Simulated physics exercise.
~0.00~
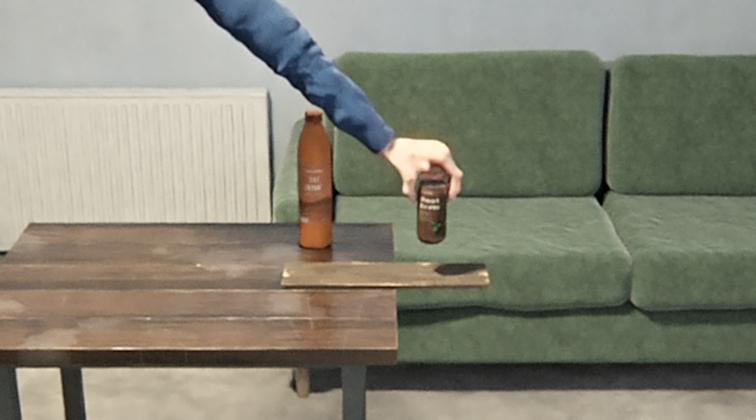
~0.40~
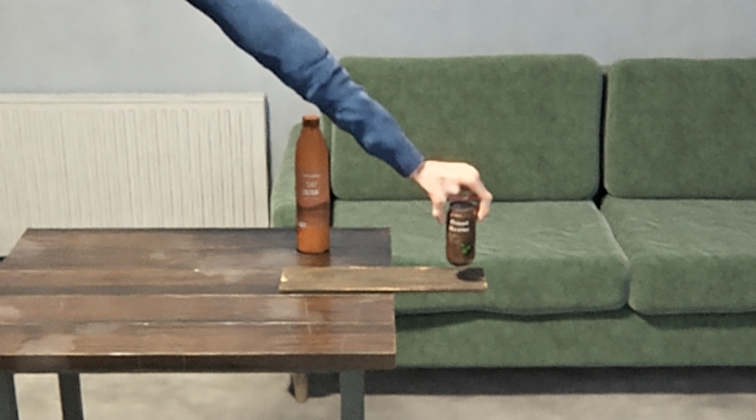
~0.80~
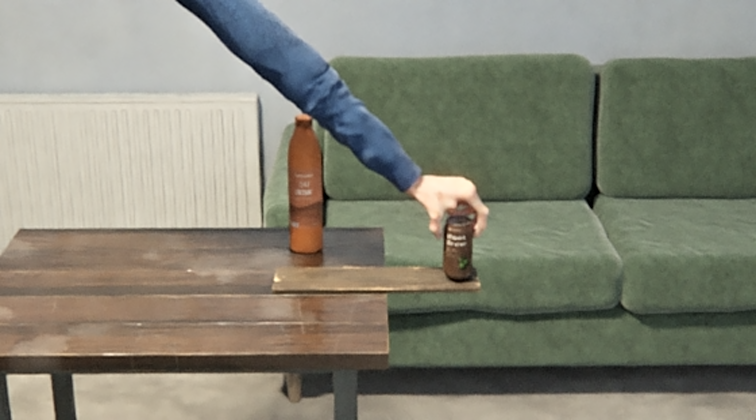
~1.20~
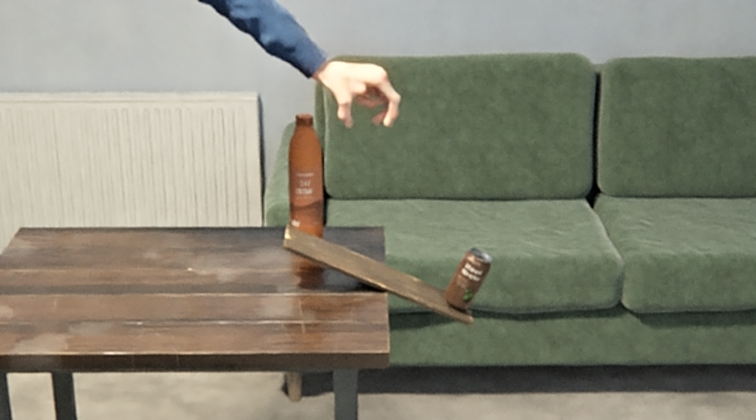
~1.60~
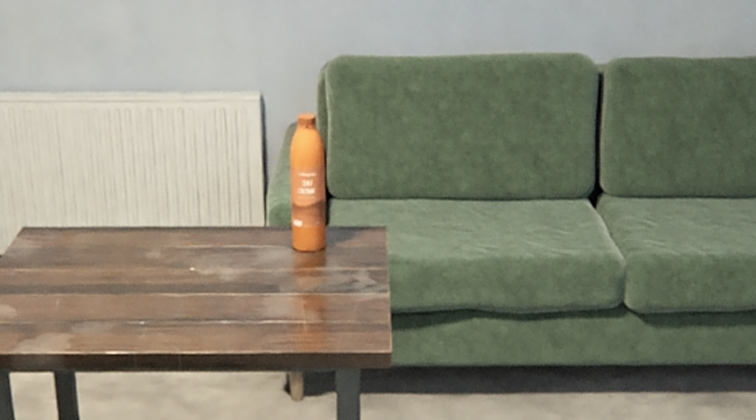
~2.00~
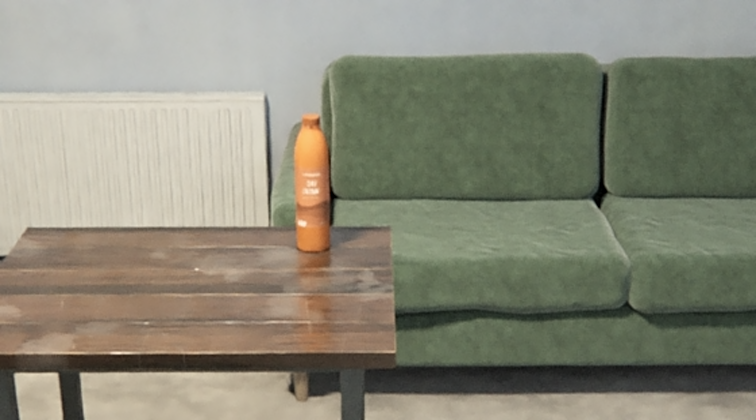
To begin with, a hand in a blue sleeve holds a small brown can above a dark board that juts past the right edge of a wooden table, with an orange bottle standing near that edge and a green sofa behind. The hand moves the can right and lowers it upright onto the board's overhanging end. Then the fingers let go and the arm draws back up to the left. The board tips down to the right, carrying the leaning can with it. Both drop out of view, leaving the orange bottle still standing on the table.
